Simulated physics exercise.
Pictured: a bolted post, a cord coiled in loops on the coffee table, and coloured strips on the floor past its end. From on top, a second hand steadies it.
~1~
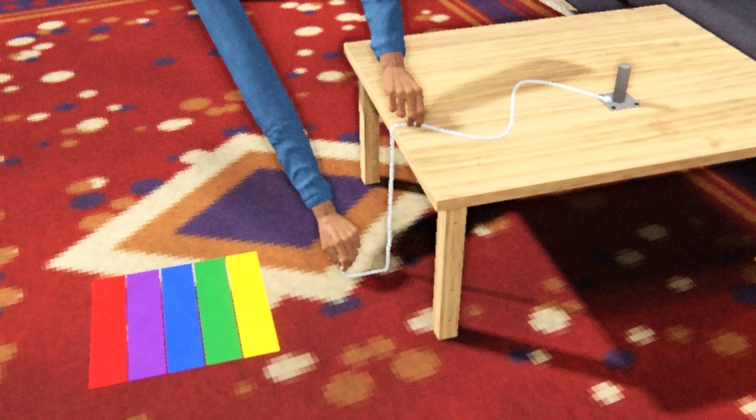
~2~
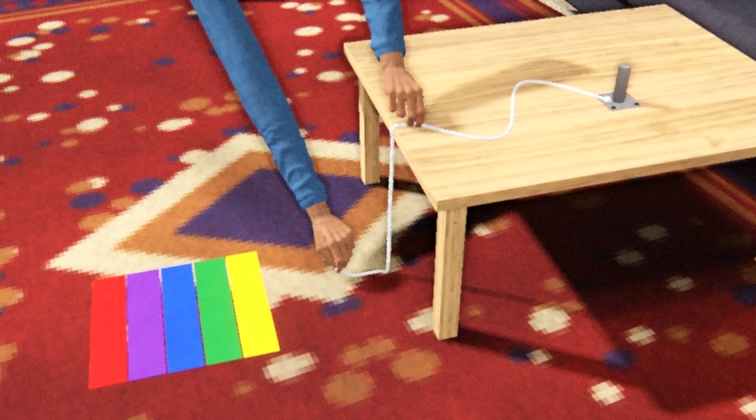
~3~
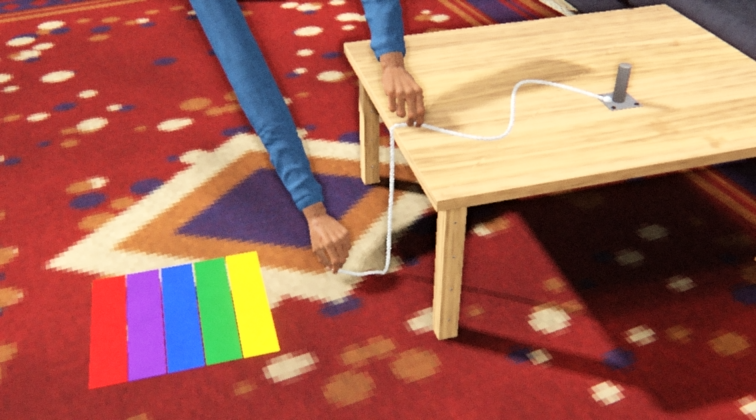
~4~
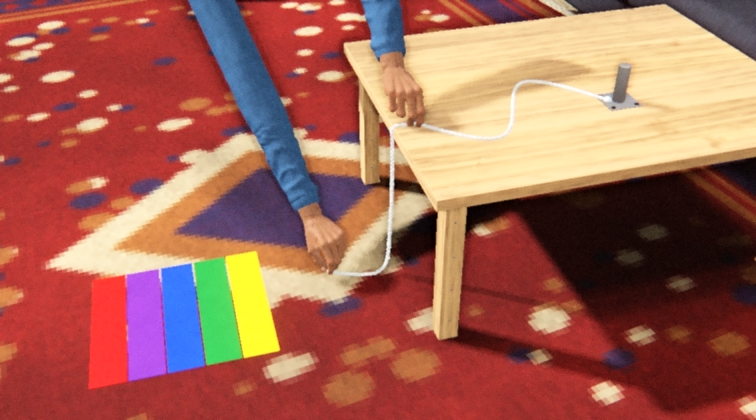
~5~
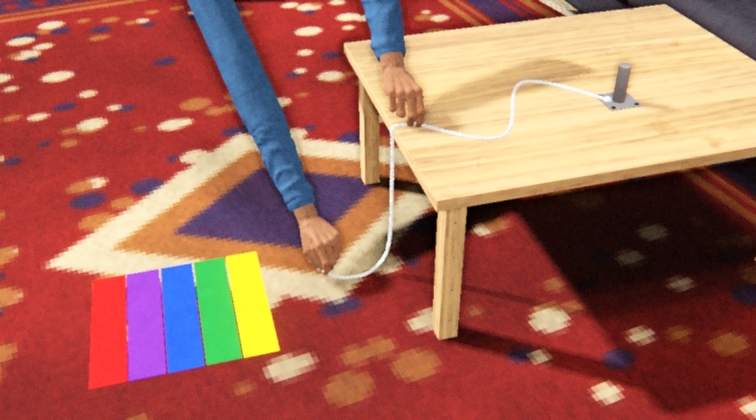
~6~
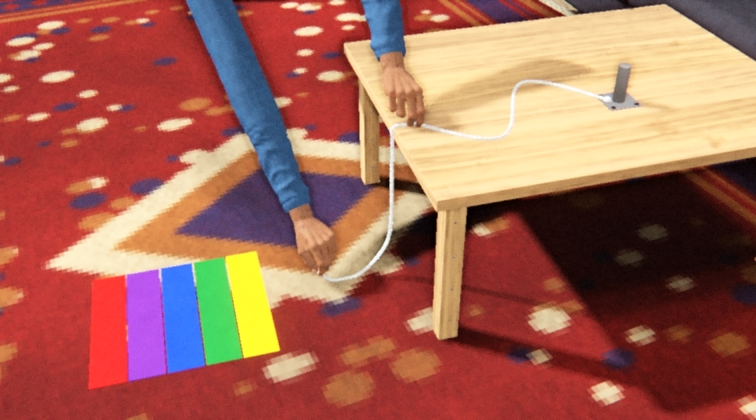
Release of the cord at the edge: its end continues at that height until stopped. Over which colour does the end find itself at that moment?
I would say over red.
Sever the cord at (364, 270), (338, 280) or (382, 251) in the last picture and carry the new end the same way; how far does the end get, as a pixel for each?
Close to (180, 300) first, close to (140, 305) next, and close to (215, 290) last.
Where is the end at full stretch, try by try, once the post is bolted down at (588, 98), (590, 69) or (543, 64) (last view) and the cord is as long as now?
Try by try: (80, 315), (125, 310) and (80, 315).
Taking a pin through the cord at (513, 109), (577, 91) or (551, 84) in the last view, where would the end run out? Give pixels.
Taking them in turn, I'd expect around (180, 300), (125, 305) and finally (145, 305).
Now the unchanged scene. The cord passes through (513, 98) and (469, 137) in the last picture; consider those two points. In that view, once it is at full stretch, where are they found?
Around (485, 116), then around (373, 140).
Soon after, end near (185, 297); over blue.
After that, end near (138, 305); over purple.
At the stop, end near (109, 311); over red. It gets as far as the red strip.
